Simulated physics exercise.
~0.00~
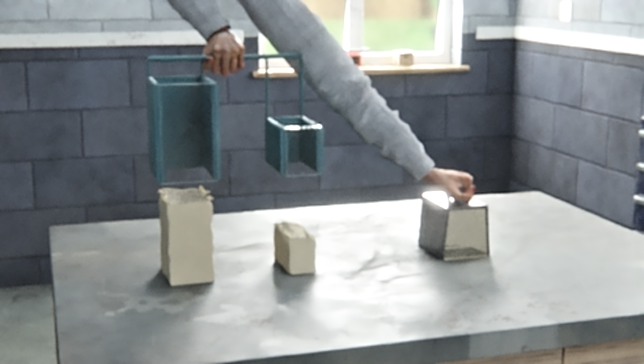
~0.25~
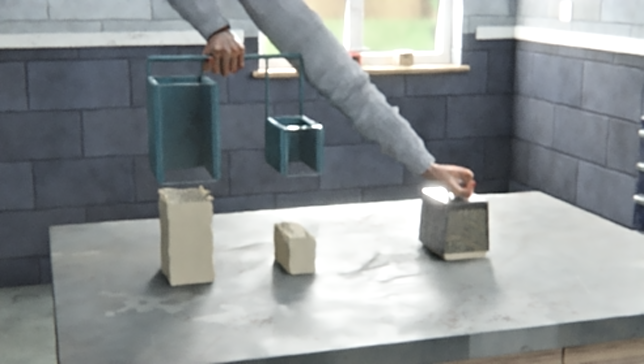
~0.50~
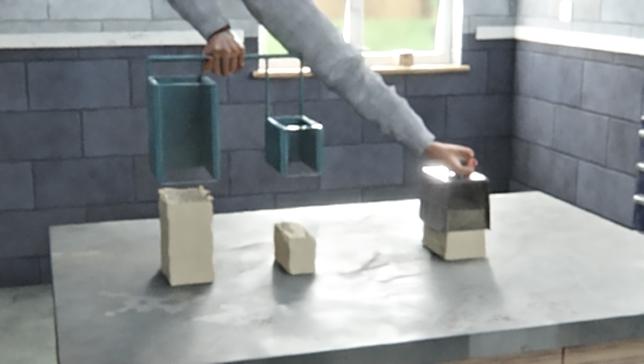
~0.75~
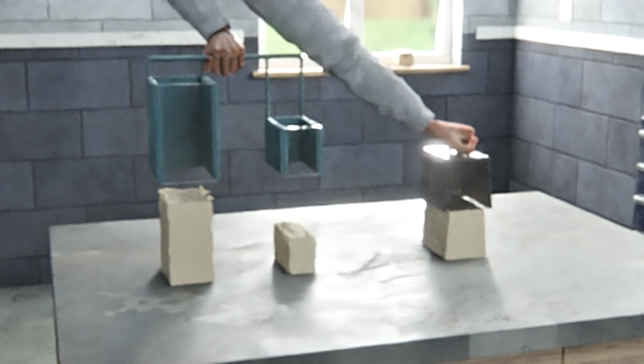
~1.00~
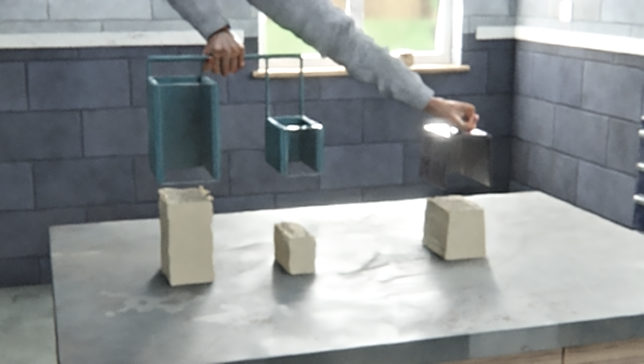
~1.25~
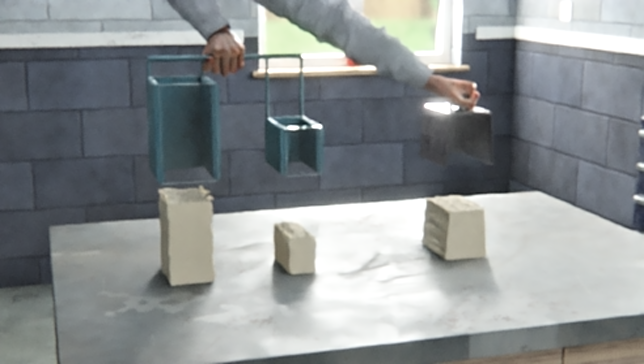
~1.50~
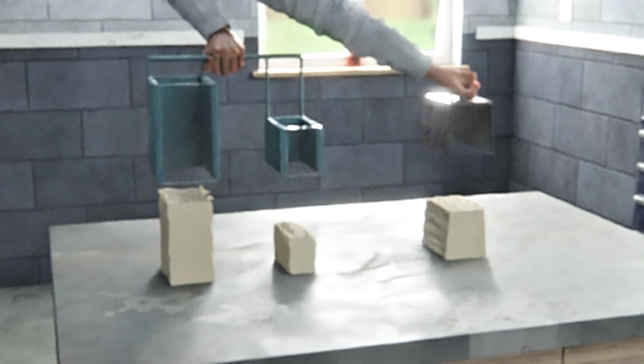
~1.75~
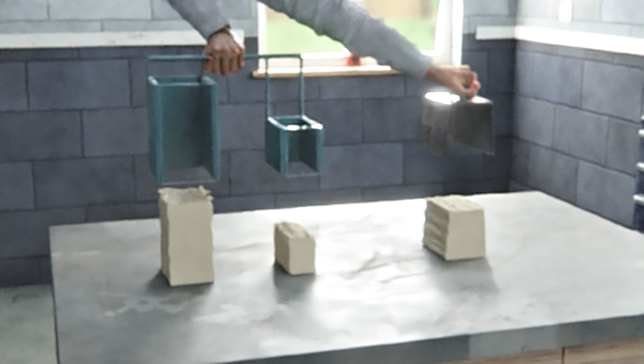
A dark metal tin covers a pale block on the right of a grey tabletop, seen from a fixed view slightly above, with dark block walls and a window behind. Two more pale blocks, one tall and one small, stand at the left and centre beneath open teal box-shaped holders gripped by a hand. Another hand, at the end of a grey sleeve, lifts the tin straight up, gradually uncovering the beige block. The tin clears it and rises a little further, then hangs still in the hand. The uncovered block remains standing nearly full height, its left side looking rough and layered.
